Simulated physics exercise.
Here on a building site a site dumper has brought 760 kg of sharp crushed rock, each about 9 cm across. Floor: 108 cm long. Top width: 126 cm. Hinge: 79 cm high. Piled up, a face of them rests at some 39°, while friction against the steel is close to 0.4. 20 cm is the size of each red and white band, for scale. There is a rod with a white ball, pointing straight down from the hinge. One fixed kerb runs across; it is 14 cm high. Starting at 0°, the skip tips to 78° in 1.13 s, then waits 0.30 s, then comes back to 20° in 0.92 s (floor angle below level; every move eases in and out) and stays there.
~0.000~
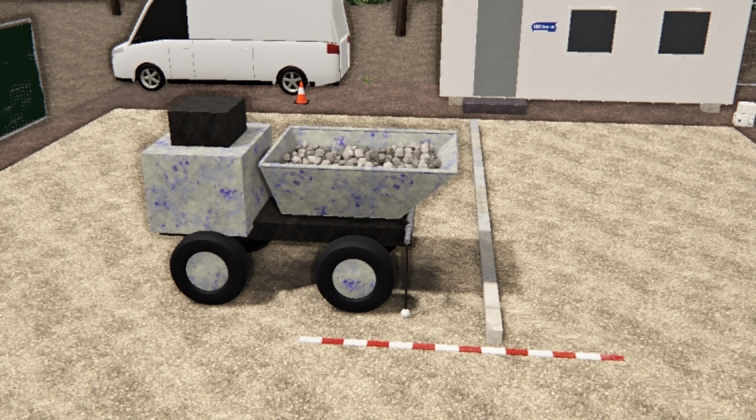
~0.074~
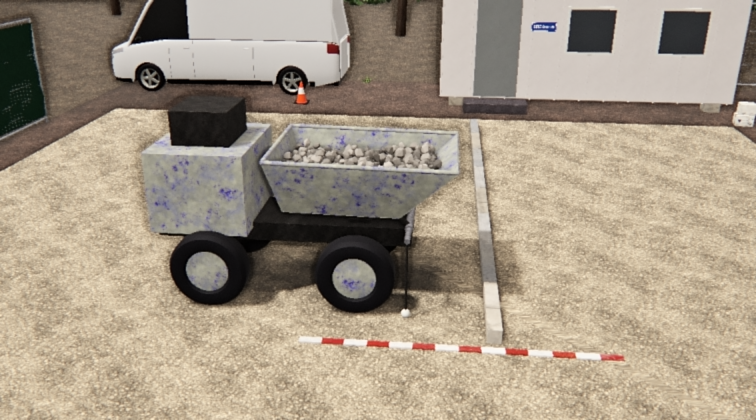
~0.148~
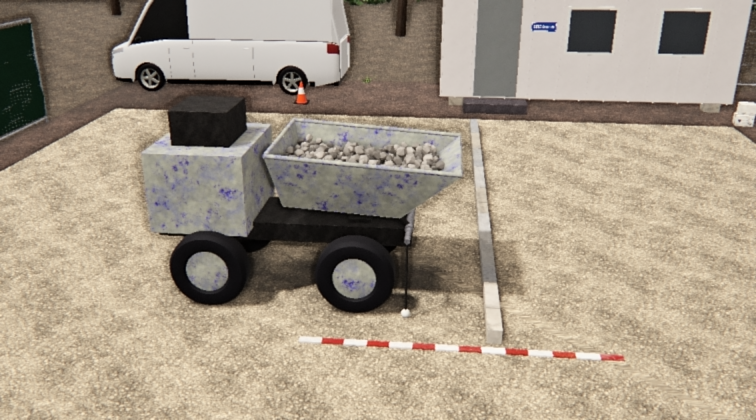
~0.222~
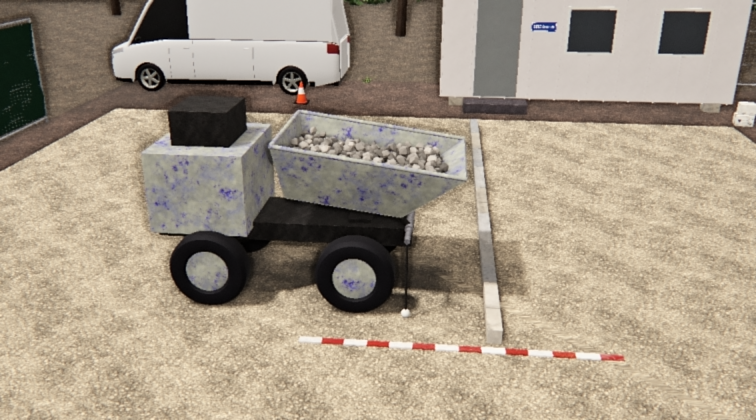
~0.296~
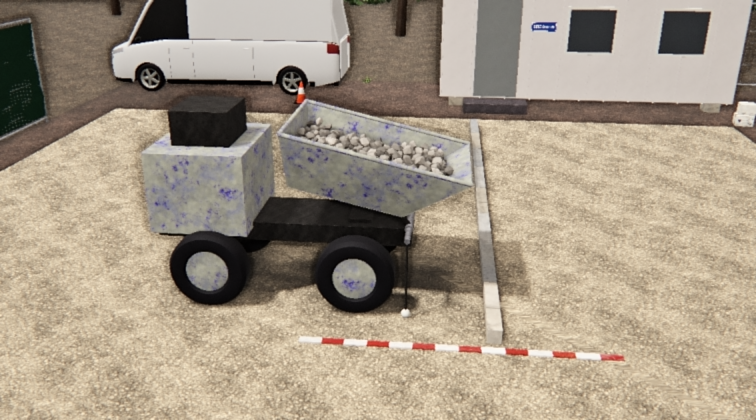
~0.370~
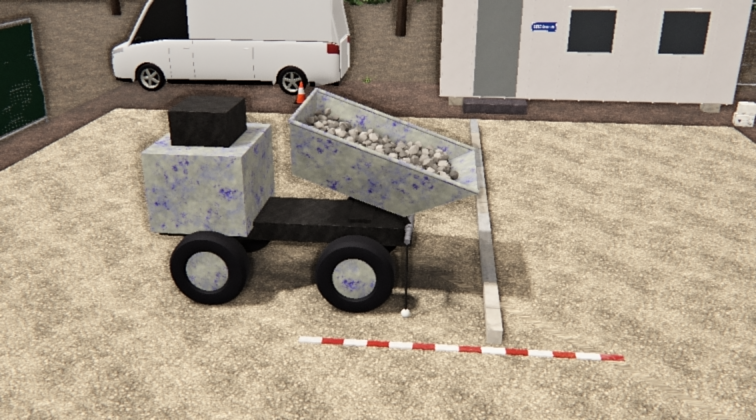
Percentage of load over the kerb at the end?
Roughly 95 %.
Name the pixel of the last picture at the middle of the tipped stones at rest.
The tipped stones centre close to (549, 283).
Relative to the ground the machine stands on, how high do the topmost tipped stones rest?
Roughly 40 cm above ground level.
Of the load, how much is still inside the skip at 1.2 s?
70%, roughly.
After 0.9 s the floor is at 66°; 100 % in the skip; the foremost stones are at (488, 230).
After 1.2 s the floor is at 78°; 70 % in the skip, 2 % on this side of the kerb, 28 % over the kerb; the foremost stones are at (544, 289).
After 2.8 s the floor is at 20°; 0 % in the skip, 2 % on this side of the kerb, 97 % over the kerb; the foremost stones are at (734, 290).
After 5.6 s the floor is at 20°; 0 % in the skip, 2 % on this side of the kerb, 97 % over the kerb; the foremost stones are at (734, 290).
